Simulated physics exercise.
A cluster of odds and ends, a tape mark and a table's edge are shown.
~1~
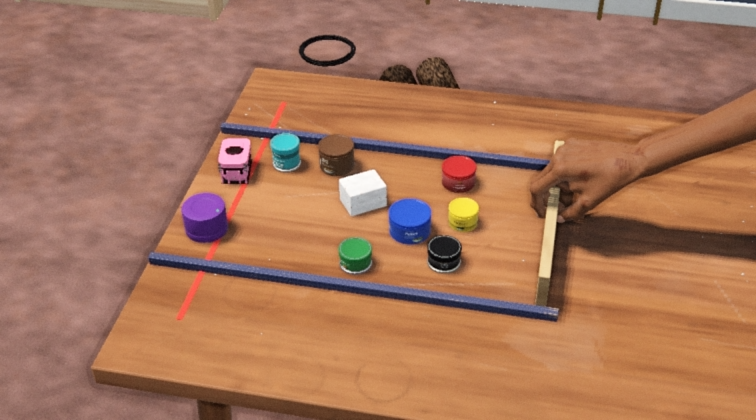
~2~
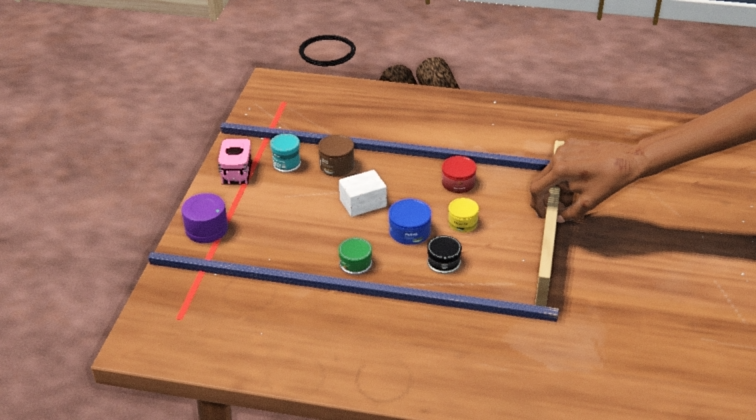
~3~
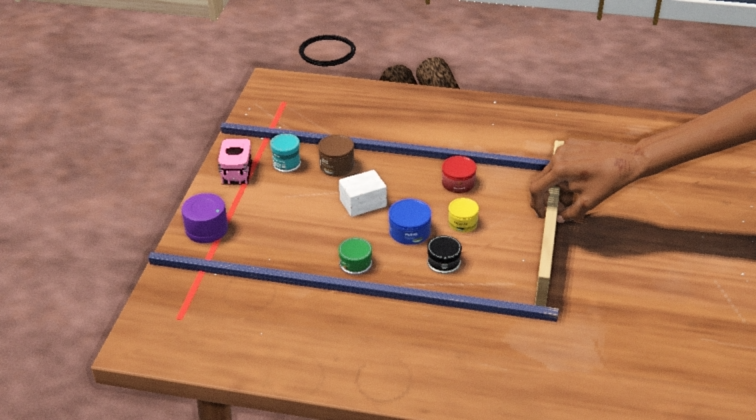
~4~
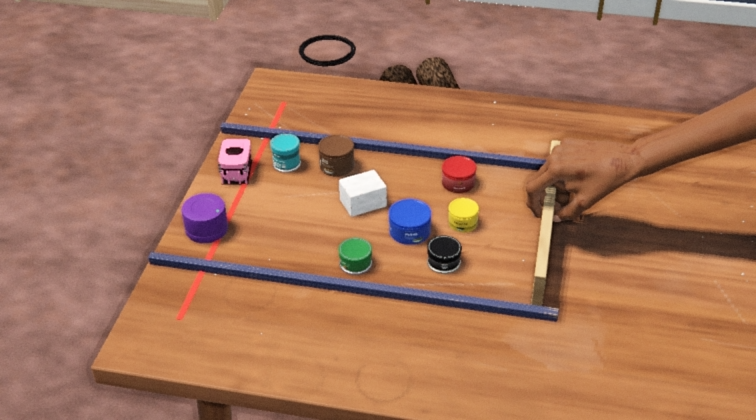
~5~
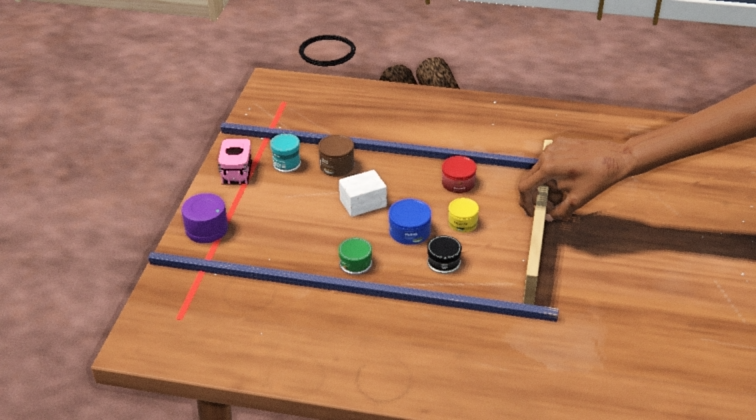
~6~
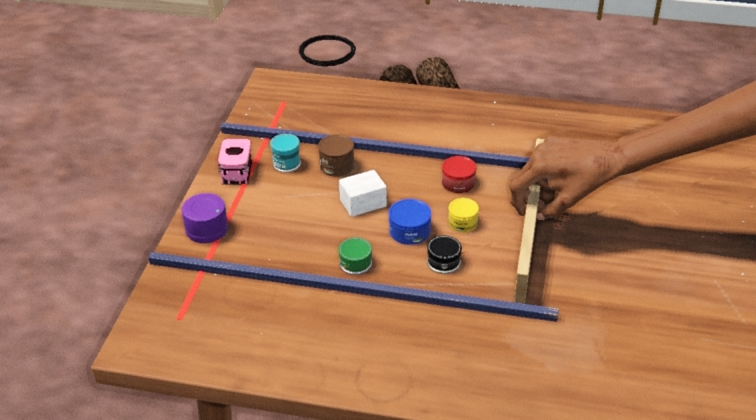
On a wooden table, a hand held a board upright beside colourful little tubs, a white block and a pink case between two blue strips, then slid it slightly left without touching them.
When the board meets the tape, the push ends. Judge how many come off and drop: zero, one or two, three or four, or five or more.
It ends with a lone piece or a pair gone from the top.
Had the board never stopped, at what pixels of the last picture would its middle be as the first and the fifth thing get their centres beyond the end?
(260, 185), then (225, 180).
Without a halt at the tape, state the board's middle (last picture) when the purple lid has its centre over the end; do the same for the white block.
Middle: Roughly (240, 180); roughly (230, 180).
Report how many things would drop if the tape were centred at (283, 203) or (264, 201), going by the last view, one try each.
First 0, second 0.
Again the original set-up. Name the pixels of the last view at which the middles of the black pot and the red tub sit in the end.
They end up close to (205, 224) and (239, 154).
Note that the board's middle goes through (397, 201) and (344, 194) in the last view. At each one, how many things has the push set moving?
That gives 6 for the first and 8 for the second.
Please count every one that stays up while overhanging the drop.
Things overhanging at the end: 4.
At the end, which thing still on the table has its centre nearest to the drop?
It's the purple lid that ends nearest.
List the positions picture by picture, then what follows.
The first picture shows purple lid (205, 218); pink case (236, 161); turquoise tin (286, 153); board (551, 220); tape (238, 197).
The second picture shows pink case (236, 162); red tub (459, 175).
The third picture shows turquoise tin (286, 153); board (551, 220).
The fourth picture shows purple lid (205, 218); yellow tub (463, 215).
The fifth picture shows pink case (236, 162); blue tub (410, 222).
The sixth picture shows purple lid (205, 218); pink case (236, 162); turquoise tin (286, 153); board (531, 218); tape (238, 197).
Soon after, none off yet; purple lid at rest near (205, 218); pink case at rest near (236, 162); turquoise tin at rest near (286, 153).
At rest, the number that fall off is one or two; fallen, pink case.
